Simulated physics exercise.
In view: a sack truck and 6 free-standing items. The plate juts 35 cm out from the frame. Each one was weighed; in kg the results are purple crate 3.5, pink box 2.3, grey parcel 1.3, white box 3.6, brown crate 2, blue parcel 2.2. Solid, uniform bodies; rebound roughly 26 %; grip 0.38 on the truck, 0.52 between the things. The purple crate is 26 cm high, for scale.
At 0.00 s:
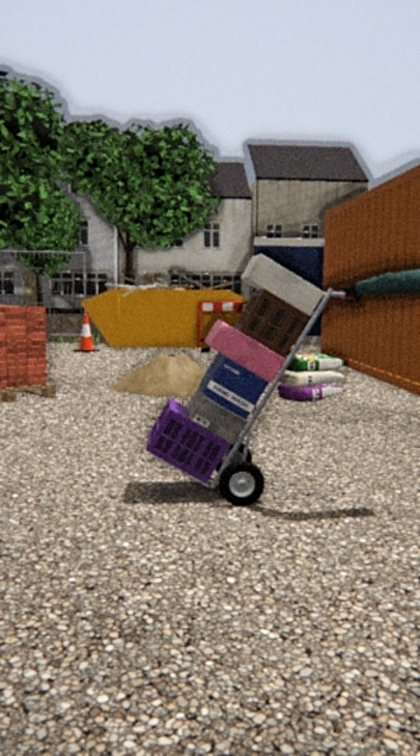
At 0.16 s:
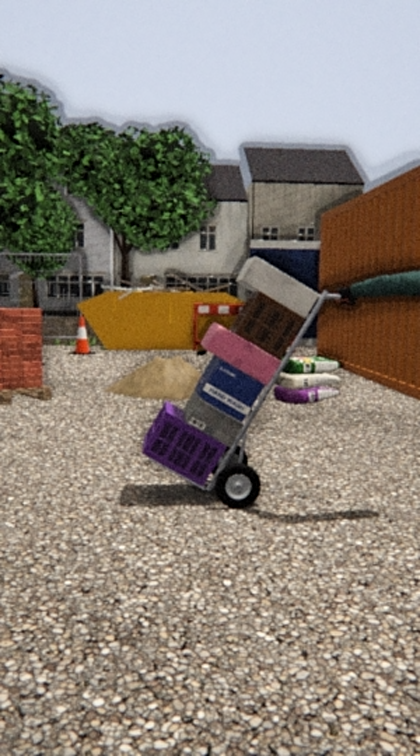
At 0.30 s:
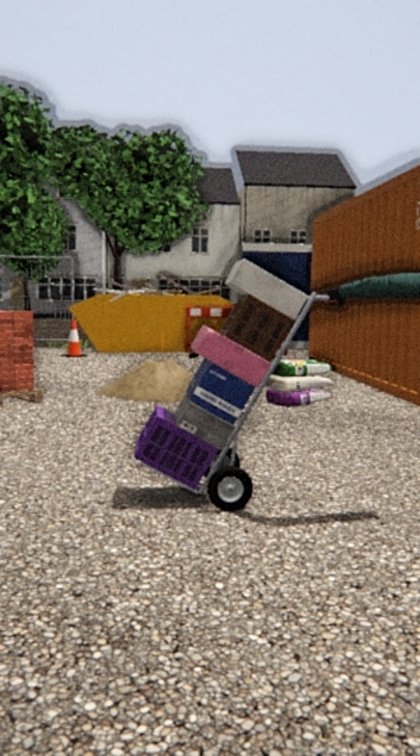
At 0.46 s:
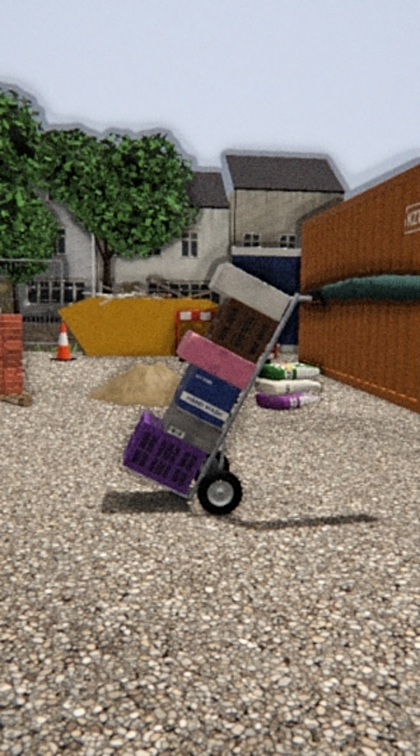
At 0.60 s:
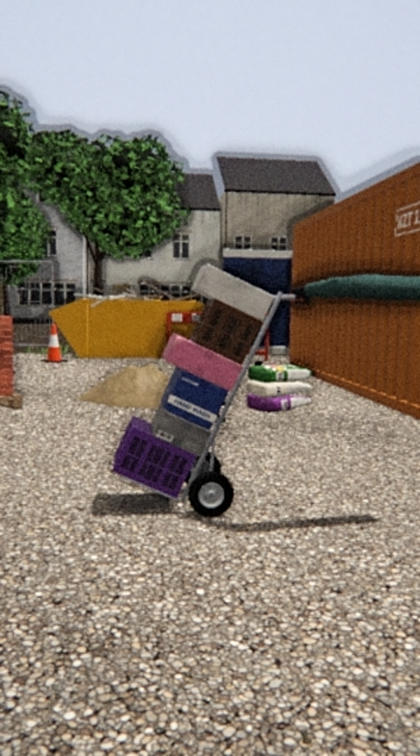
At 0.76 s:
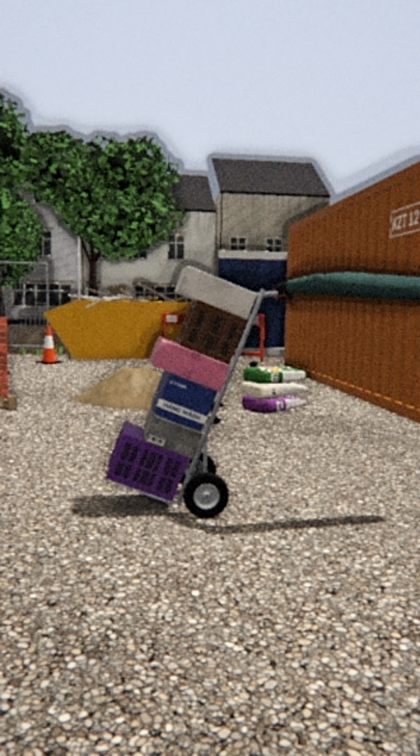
Sack truck stacked with crates and parcels, leaning back to the right on a gravel yard, gradually tilting more upright.
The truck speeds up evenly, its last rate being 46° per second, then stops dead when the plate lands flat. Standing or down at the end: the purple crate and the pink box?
Purple crate: Standing, pink box: Down.
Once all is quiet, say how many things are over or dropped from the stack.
The count is 5.
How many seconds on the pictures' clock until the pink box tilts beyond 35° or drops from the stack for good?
Answer: Near 2.2 s.
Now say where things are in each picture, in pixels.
The first frame shows leaning back 30°; purple crate (187, 439); pink box (243, 350).
The second frame shows leaning back 30°; brown crate (266, 325); blue parcel (228, 386).
The third frame shows leaning back 29°; grey parcel (203, 420); white box (265, 290).
The fourth frame shows leaning back 27°; brown crate (240, 330); blue parcel (205, 393).
The fifth frame shows leaning back 24°; grey parcel (180, 427); white box (231, 293).
The sixth frame shows leaning back 21°; purple crate (147, 460); pink box (188, 362).
Around 1.76 s, truck upright; pink box tipped 14° against what carries it near (124, 374); white box tipped 14° against what carries it; brown crate tipped 14° against what carries it.
Around 2.26 s, truck upright; pink box, white box and brown crate now dropped from the stack; blue parcel tipped 44° against what carries it; grey parcel tipped 44° against what carries it.
Around 2.46 s, truck upright; blue parcel now dropped from the stack; grey parcel tipped 72° against what carries it.
Around 2.76 s, truck upright; grey parcel upside down.
Finally (3.5 s), dropped from the stack and tipped over, pink box, white box, brown crate and blue parcel; on their side or leaning hard on the truck, grey parcel; purple crate still in place (within 10 cm). Final places as that camera would see them, purple crate near (142, 480), pink box near (24, 472).
